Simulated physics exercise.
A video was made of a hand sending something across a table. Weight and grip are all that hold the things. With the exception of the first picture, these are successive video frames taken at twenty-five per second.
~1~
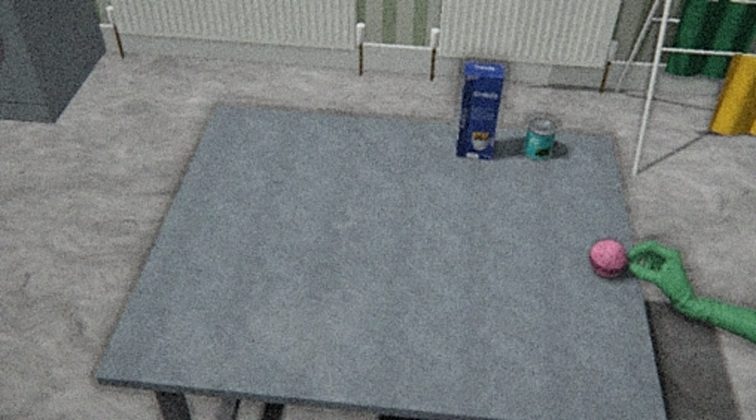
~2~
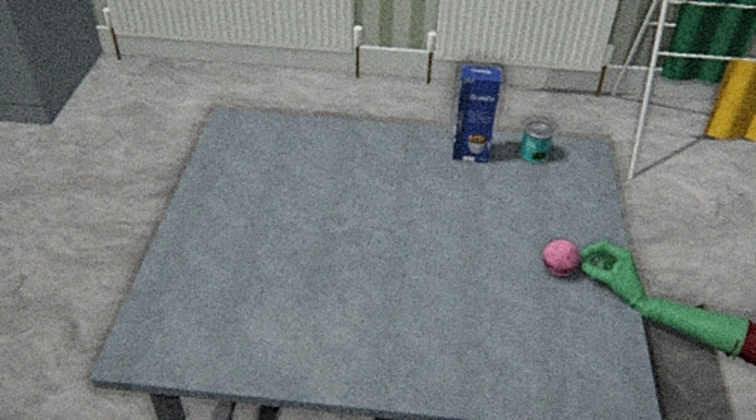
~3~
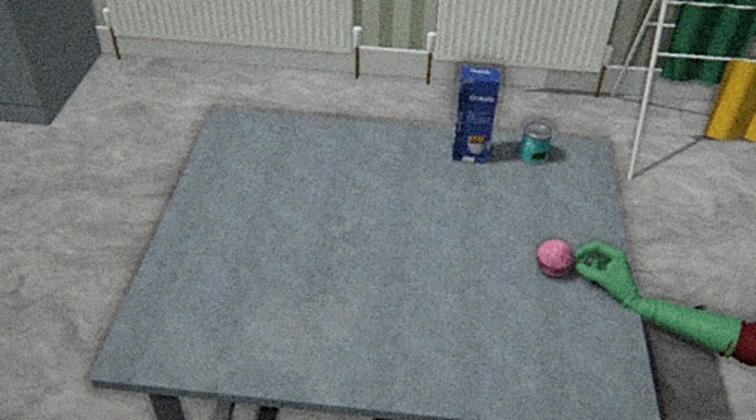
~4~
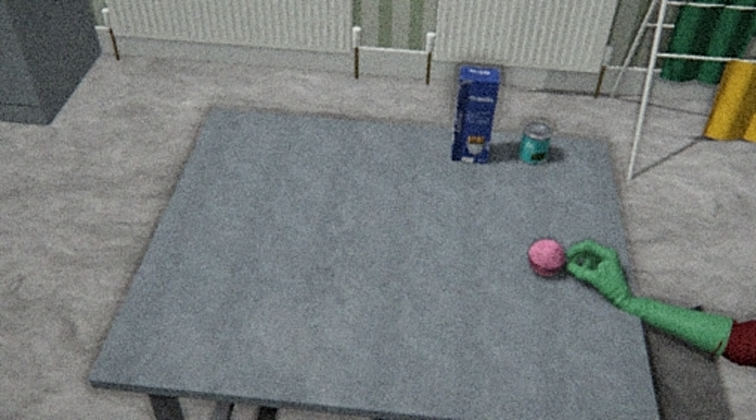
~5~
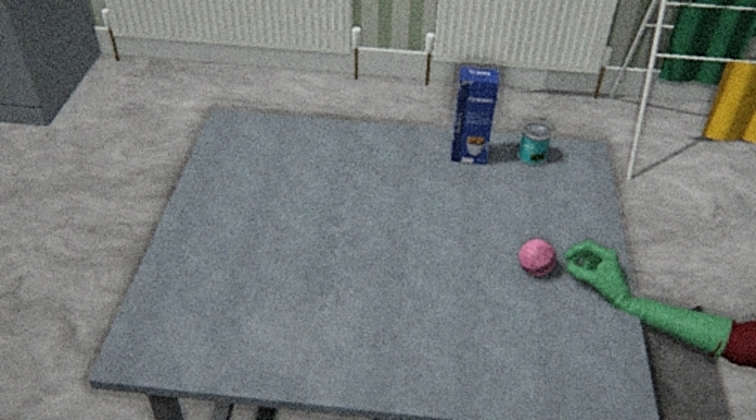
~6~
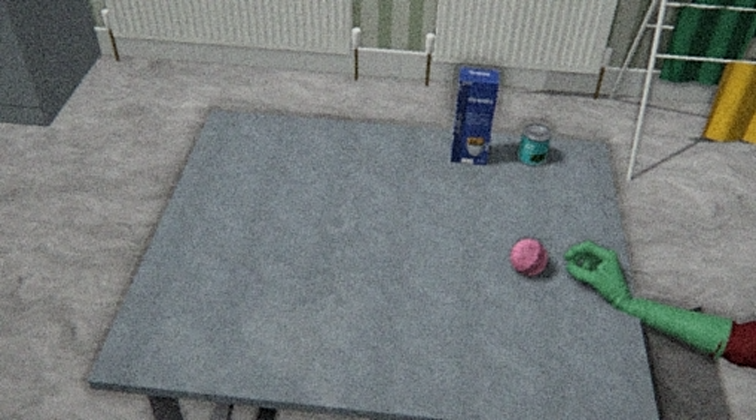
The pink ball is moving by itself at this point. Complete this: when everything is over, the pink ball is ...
Still on the table.
Then, 0.20 s past the last view, pink ball displaced about its own width near (492, 254).
Then, 0.40 s past the last view, pink ball displaced well along near (462, 251).
Then, 0.70 s past the last view, pink ball displaced well along near (431, 248).
Finally, moved from the start, pink ball. Final places as the last picture's camera would see them, pink ball near (413, 247).
